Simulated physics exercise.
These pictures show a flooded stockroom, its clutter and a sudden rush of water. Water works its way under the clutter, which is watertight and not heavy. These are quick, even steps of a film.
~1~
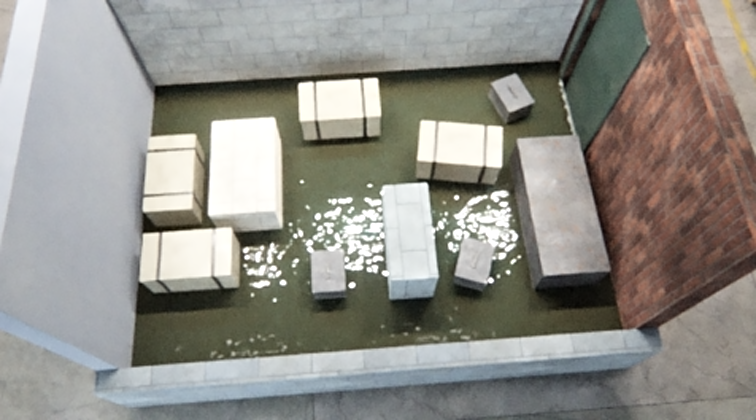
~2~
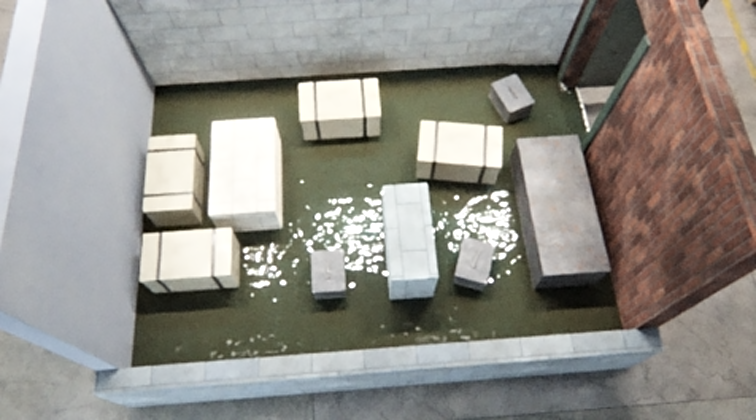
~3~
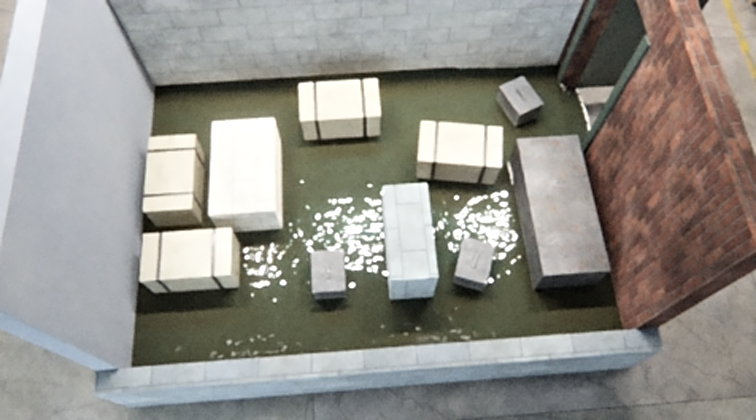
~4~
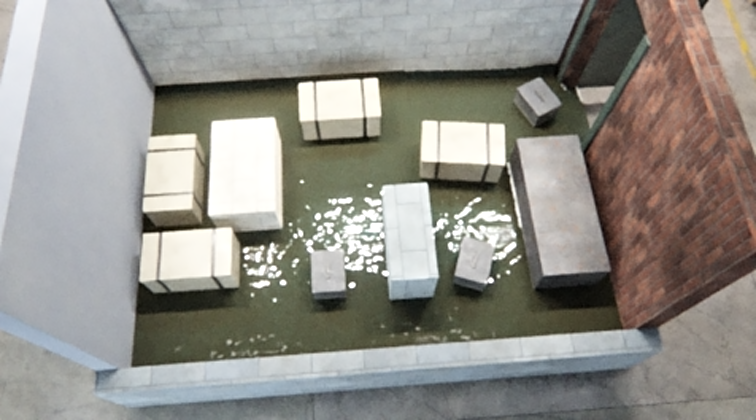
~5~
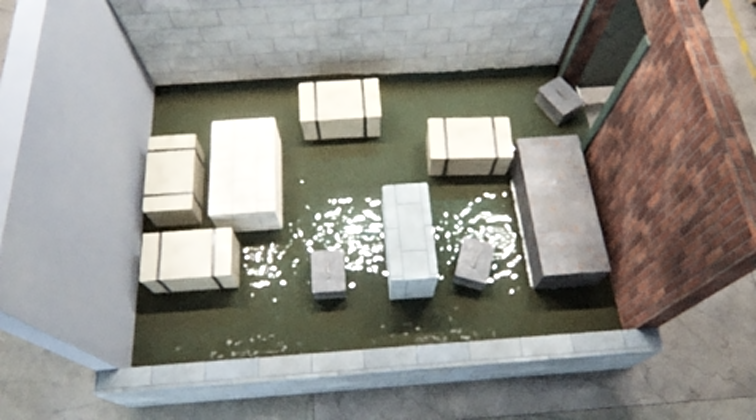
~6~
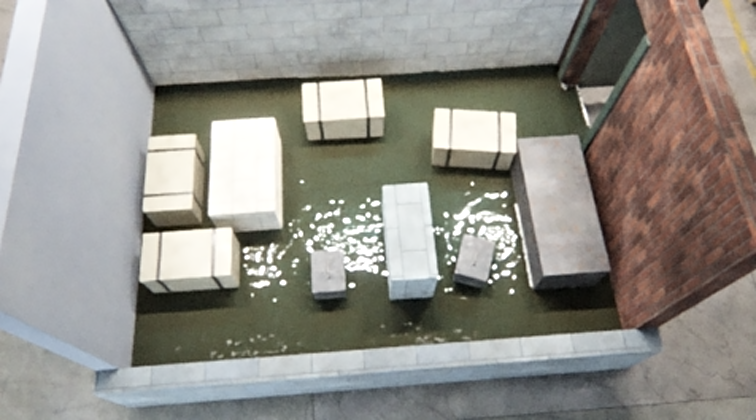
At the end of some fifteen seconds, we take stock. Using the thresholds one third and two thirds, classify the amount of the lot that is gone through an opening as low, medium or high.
Medium - from one third to two thirds.
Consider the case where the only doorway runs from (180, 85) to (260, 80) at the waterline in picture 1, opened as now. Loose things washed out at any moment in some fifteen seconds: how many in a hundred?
About 40 percent.
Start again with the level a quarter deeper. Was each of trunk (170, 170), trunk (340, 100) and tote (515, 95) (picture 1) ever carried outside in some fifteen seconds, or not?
The first remains in the room, the next exits, the last exits.
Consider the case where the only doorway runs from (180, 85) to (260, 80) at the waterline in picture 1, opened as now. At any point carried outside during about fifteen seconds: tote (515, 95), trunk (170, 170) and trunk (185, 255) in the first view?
Each object, in the order asked: Not flushed / flushed / flushed.
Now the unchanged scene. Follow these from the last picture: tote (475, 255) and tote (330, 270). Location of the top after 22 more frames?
(465, 169) and (367, 203), roughly.
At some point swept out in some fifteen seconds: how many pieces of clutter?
The count is 3.
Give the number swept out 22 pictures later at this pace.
The number is 3.
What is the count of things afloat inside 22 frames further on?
The count is 4.
A moment on, 1 of 7 are out; 6 afloat.
Next, 2 of 7 are out; 5 afloat.
Later, 3 of 7 are out; 4 afloat.
In the end, 3 of 7 are out; 4 afloat.
